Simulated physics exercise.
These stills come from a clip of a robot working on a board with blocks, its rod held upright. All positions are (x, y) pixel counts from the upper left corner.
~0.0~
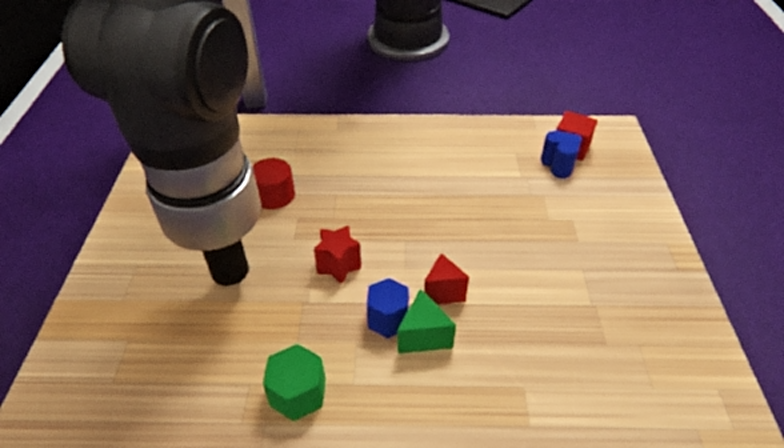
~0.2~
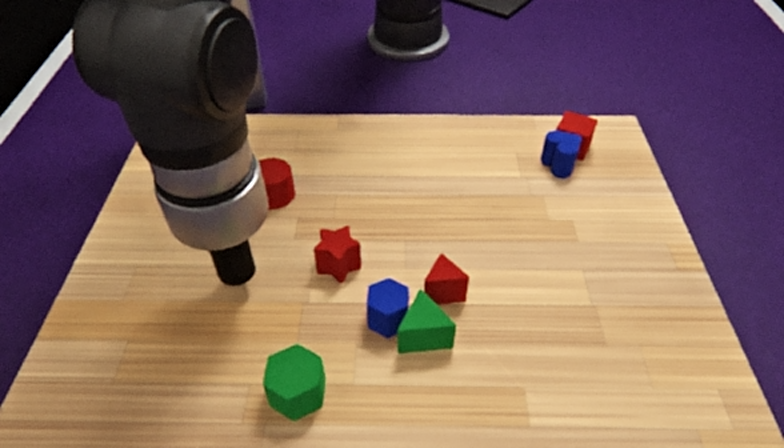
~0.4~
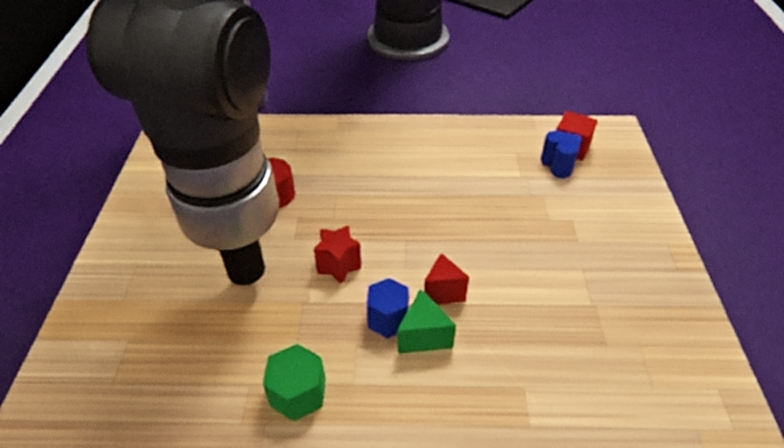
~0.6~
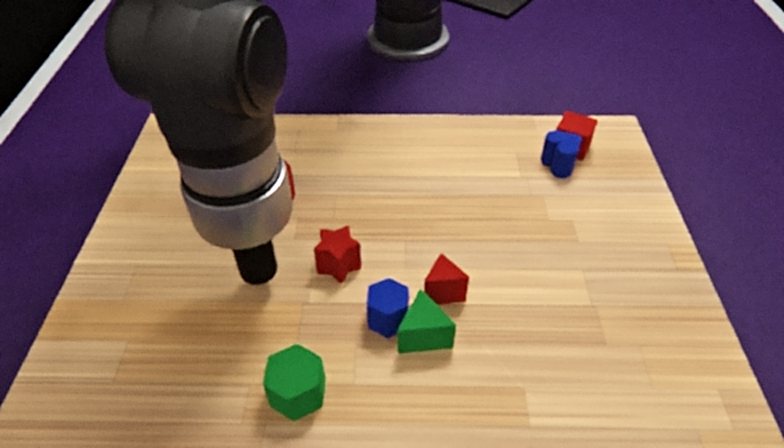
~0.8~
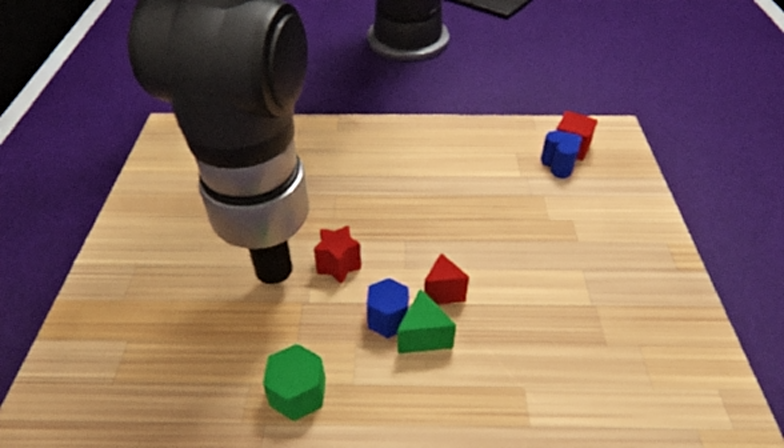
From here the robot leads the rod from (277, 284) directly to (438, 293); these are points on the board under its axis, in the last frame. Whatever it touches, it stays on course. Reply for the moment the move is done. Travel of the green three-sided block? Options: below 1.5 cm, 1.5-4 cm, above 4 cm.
The block shifts less than 1.5 cm.
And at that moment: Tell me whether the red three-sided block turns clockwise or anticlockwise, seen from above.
From above, the turn goes anticlockwise.
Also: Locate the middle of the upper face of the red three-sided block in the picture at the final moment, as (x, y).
I expect it at (474, 272).
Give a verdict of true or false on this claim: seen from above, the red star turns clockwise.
This is false.
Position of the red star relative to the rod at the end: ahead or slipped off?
I predict the rod has moved past it.
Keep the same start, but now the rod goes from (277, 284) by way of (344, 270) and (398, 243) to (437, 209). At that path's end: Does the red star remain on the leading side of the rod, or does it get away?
At the end of the path, the rod is still pushing the red star ahead of it.
What follows on the original path. One third of the way, rod (330, 273); red star (343, 237).
Two thirds of the way, rod (386, 276); red star (351, 236), turned 40° anticlockwise; blue hexagonal block (392, 297), turned 15° clockwise.
At the end, rod (439, 279); red star (351, 236), turned 40° anticlockwise; blue hexagonal block (394, 299), turned 25° clockwise; green three-sided block (428, 316); red three-sided block (474, 272), turned 25° anticlockwise.
